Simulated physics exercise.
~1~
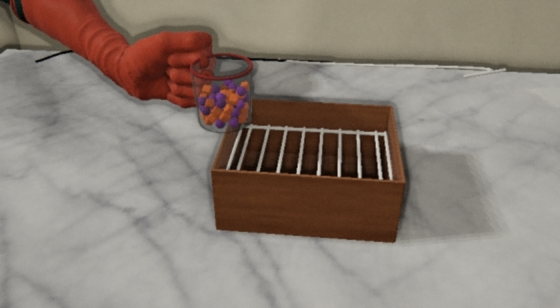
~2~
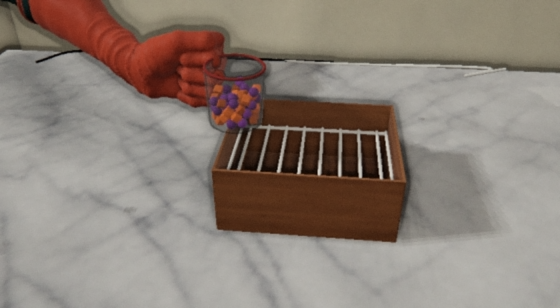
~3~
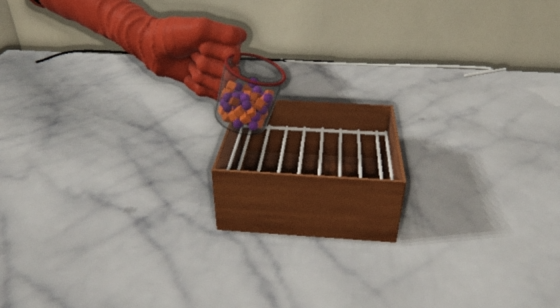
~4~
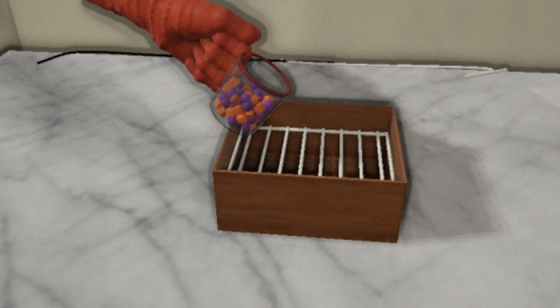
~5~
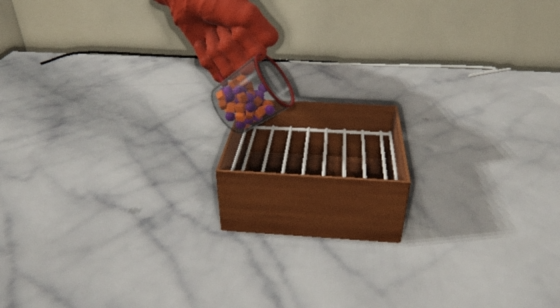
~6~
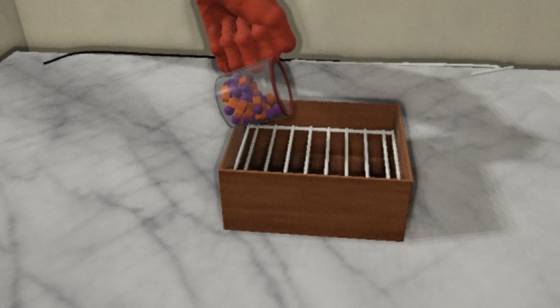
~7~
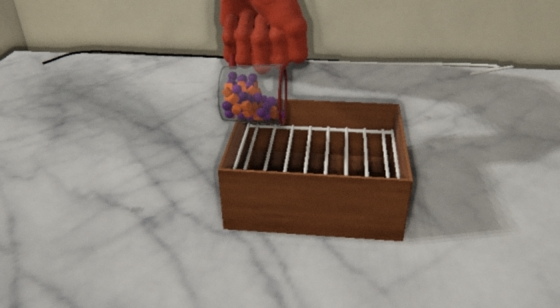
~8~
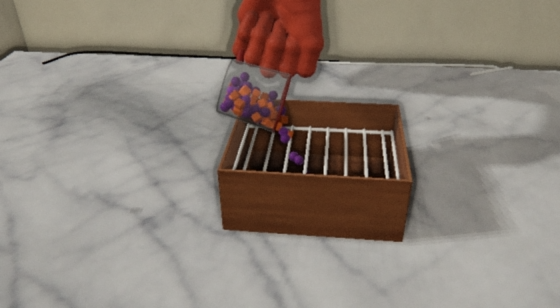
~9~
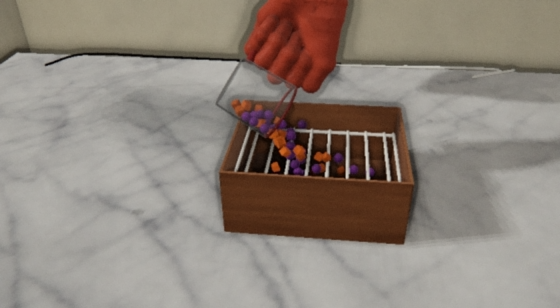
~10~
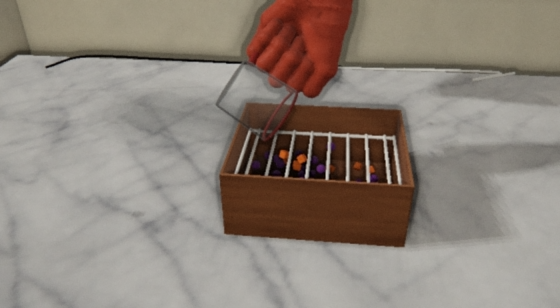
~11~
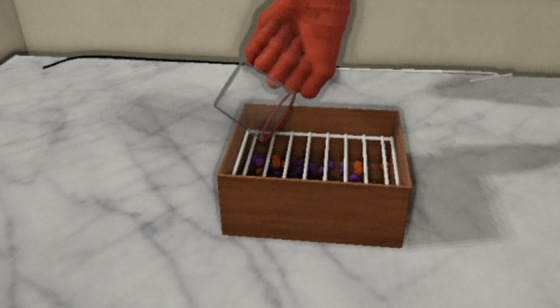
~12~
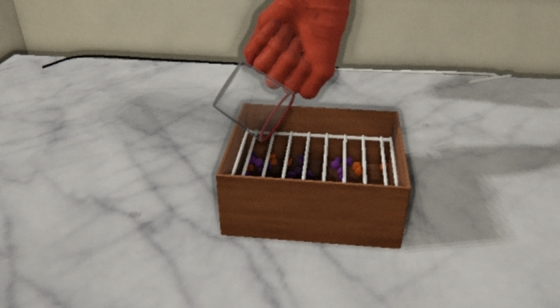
A red hand carried a clear cup of purple and orange beads right to a wooden box with a white wire rack, then tipped it over, and the beads spilled onto the wires and dropped between them until all lay underneath.
